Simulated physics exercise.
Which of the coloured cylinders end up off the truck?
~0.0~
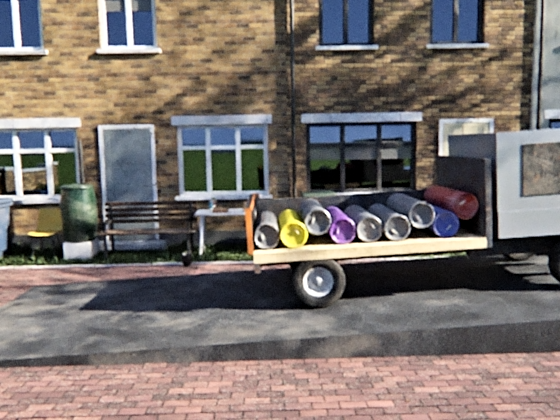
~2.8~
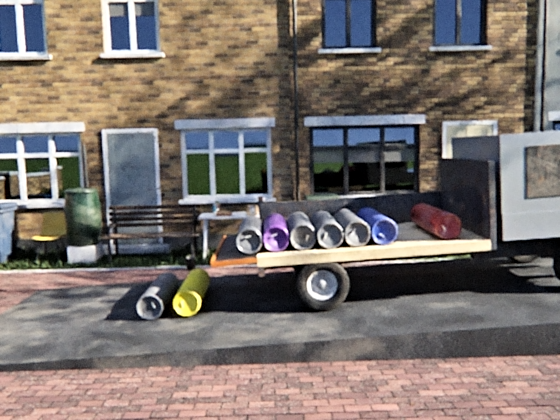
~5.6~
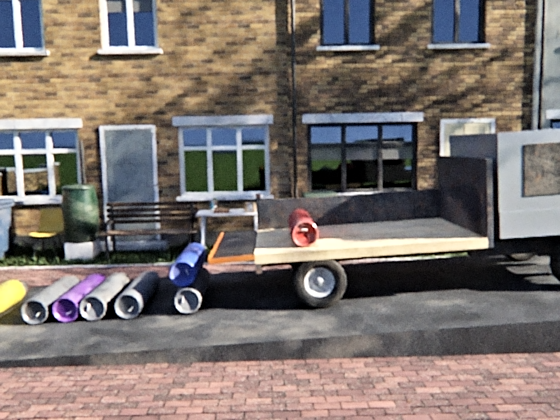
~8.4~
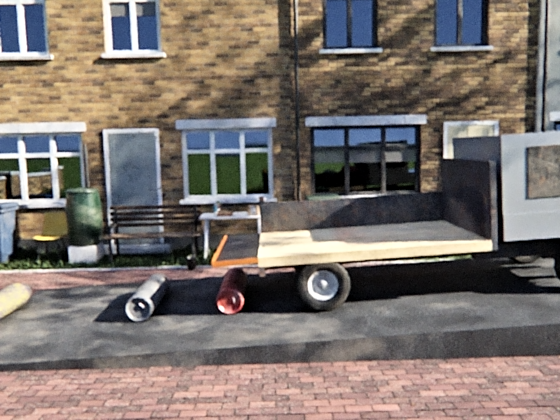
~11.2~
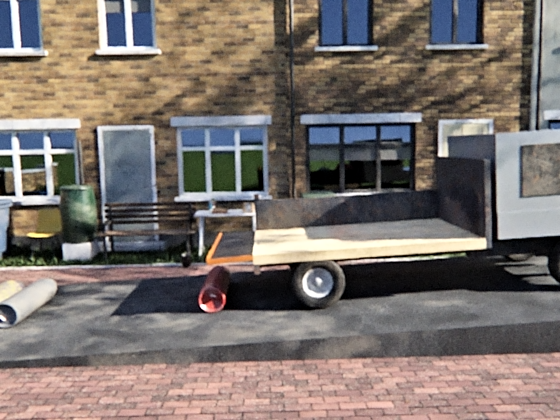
All of the coloured ones leave the truck, with the yellow, purple, blue and red cylinders each going off the back of the bed.
The clip shows a truck bed loaded with coloured and grey cylinders outside a brick building. The tailgate drops open and they roll left off the back, yellow among the earliest and red among the last, leaving the bed empty and the red one on the road near the tailgate.
